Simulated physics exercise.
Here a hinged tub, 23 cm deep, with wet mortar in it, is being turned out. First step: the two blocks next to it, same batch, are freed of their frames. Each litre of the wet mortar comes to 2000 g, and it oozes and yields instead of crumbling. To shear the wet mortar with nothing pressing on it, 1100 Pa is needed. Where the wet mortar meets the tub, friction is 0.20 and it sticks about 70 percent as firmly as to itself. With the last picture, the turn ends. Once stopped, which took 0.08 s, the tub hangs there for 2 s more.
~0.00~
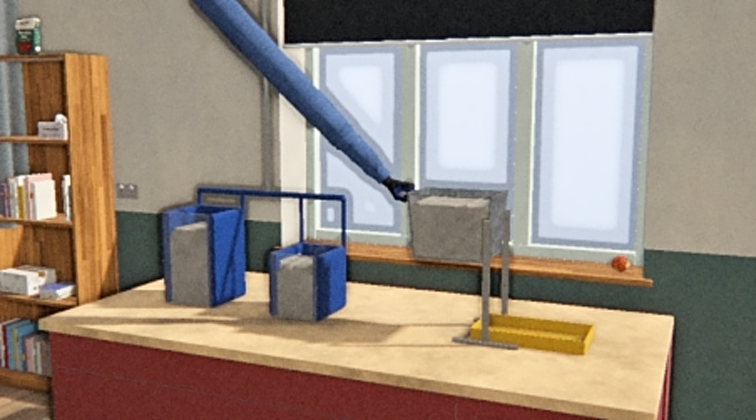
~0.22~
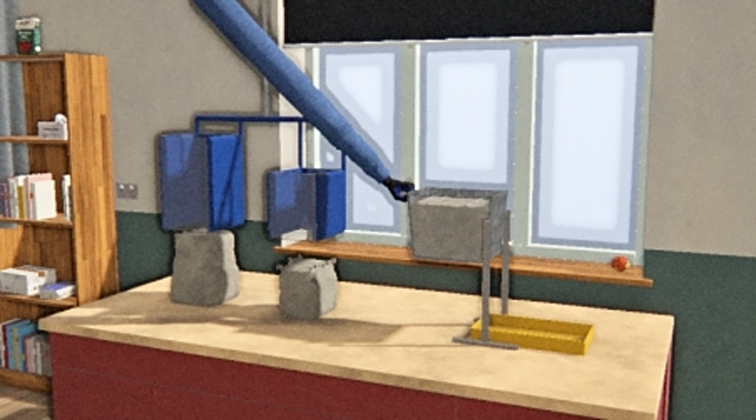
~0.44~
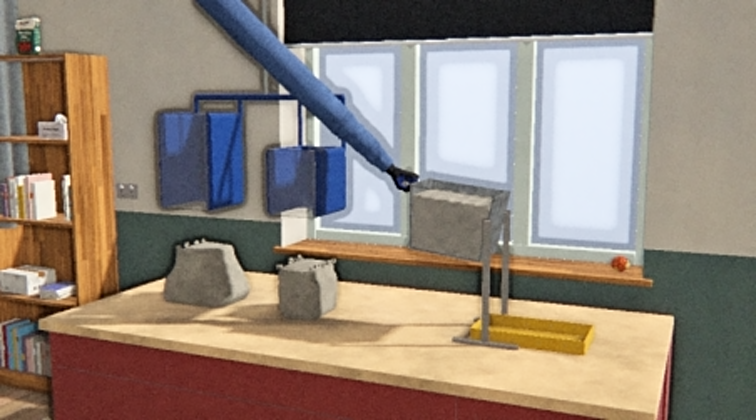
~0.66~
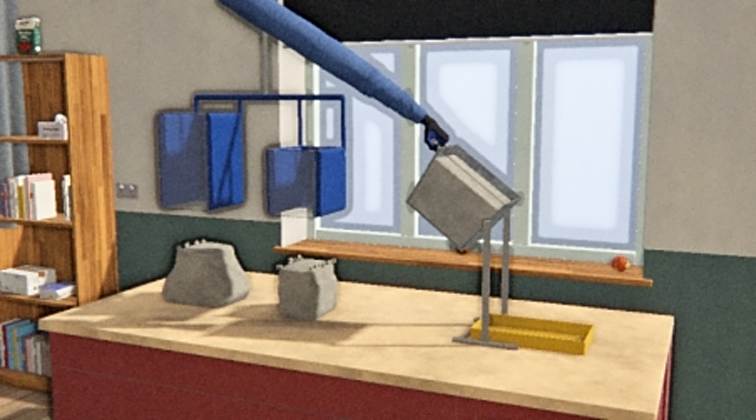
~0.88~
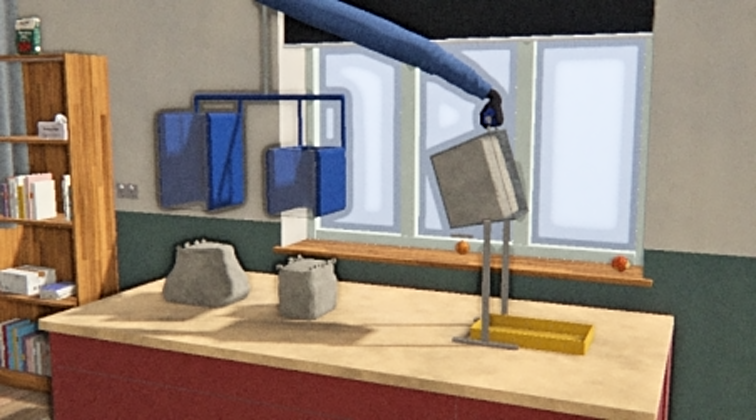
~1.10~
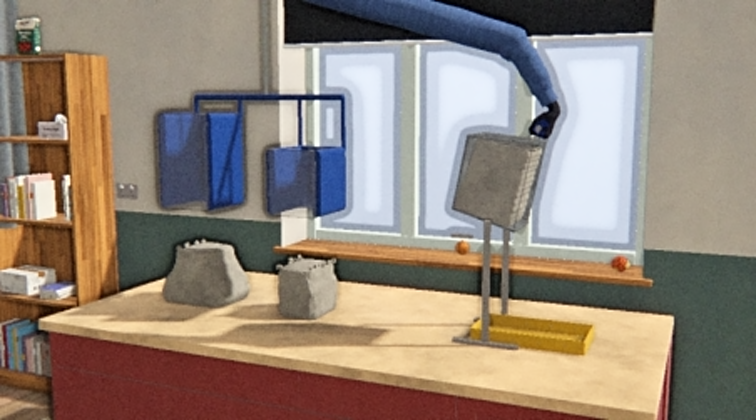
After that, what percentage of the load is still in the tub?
Roughly 31 %.
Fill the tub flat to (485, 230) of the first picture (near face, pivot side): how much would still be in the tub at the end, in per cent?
It would come to roughly 45 percent.
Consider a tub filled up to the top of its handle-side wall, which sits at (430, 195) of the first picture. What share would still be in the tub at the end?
Around 55 percent would still be in the tub at the end.
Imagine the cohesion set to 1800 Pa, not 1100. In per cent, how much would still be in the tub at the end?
In that case some 16 per cent.
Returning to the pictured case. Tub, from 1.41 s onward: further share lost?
Share of load from then on: Approx. 3 %.
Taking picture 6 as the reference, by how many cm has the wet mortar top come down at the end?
Roughly 18 cm.
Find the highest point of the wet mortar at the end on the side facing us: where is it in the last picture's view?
I'd point to somewhere around (461, 192).
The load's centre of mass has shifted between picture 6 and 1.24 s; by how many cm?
Some 7 cm.
After 1.24 s, the tub is at 101 degrees and holds 76 %.
After 1.41 s, the tub is at 101 degrees and holds 34 %.
After 1.58 s, the tub is at 101 degrees and holds 31 %.
After 1.75 s, the tub is at 101 degrees and holds 31 %.
After 3.10 s, at the end, the tub is at 101 degrees and holds 31 %.
